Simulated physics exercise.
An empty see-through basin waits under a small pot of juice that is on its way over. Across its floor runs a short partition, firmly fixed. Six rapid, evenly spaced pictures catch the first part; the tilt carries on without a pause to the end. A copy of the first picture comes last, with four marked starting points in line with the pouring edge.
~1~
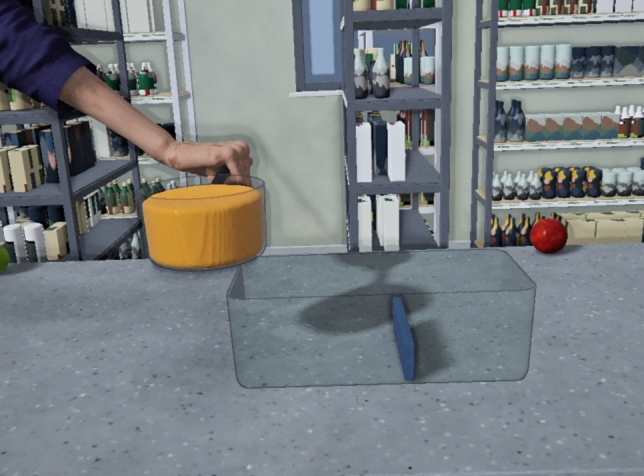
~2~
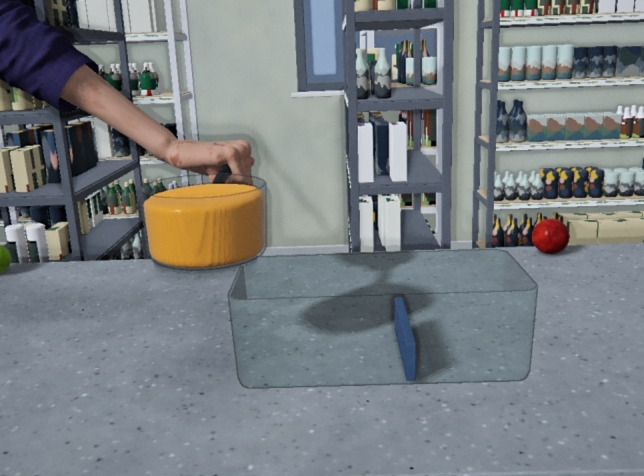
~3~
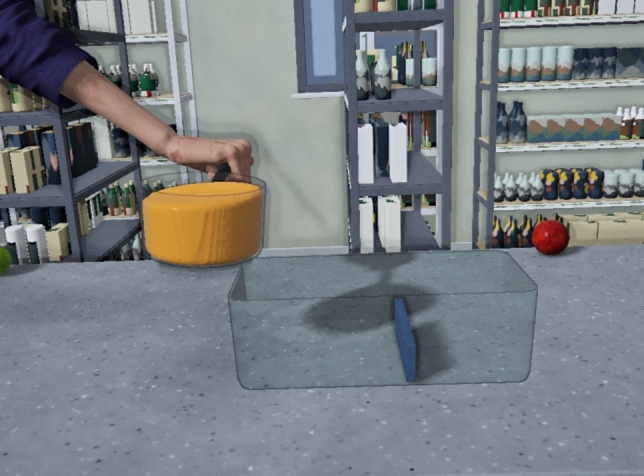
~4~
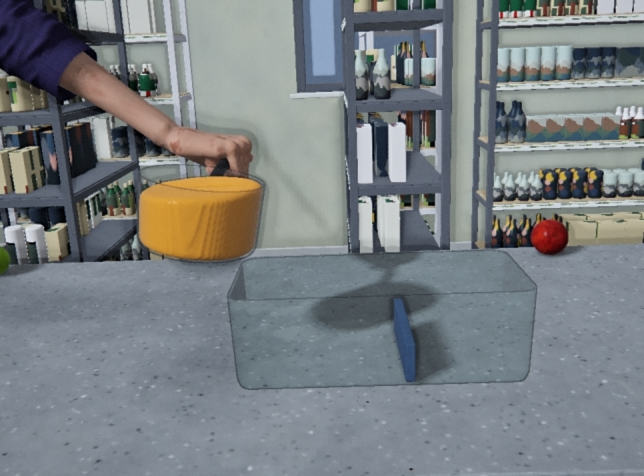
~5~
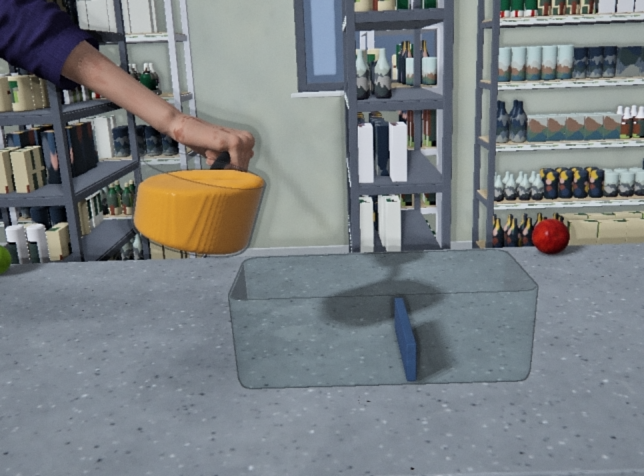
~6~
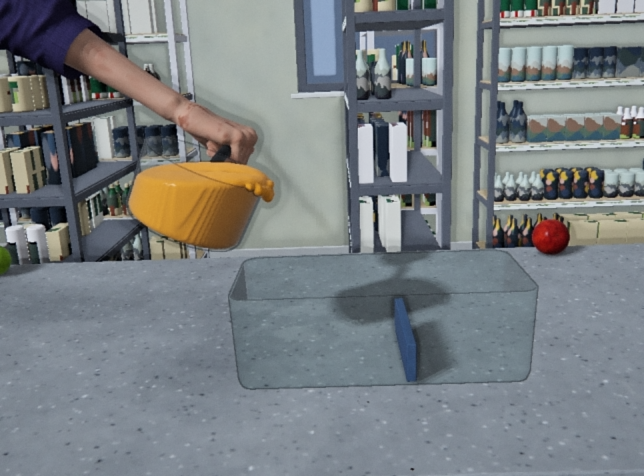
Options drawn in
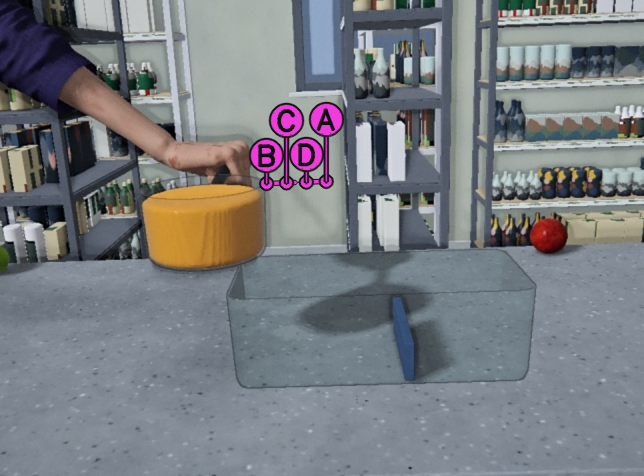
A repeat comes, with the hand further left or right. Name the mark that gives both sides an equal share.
The best place is D.
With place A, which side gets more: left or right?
The right side.
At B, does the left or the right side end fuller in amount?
The left side.
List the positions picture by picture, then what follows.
In the first picture, upright, lip at (262, 183); basin from (237, 385) to (528, 376); top of the wall at (403, 318); nothing has left yet.
In the second picture, upright, lip at (263, 183); nothing has left yet.
In the third picture, tipped about 4°, lip at (263, 185); nothing has left yet.
In the fourth picture, tipped about 10°, lip at (263, 184); nothing has left yet.
In the fifth picture, tipped about 17°, lip at (264, 184); juice is over the lip, down to (264, 184).
In the sixth picture, tipped about 25°, lip at (264, 184); juice is over the lip, down to (269, 198).
On the marked copy, A at (326, 181); B at (266, 183); C at (286, 182); D at (306, 182).
With A, about 22 % ends left of the wall and 78 % right of it.
With B, about 95 % ends left of the wall and 4 % right of it.
With C, about 84 % ends left of the wall and 15 % right of it.
With D, about 51 % ends left of the wall and 48 % right of it.
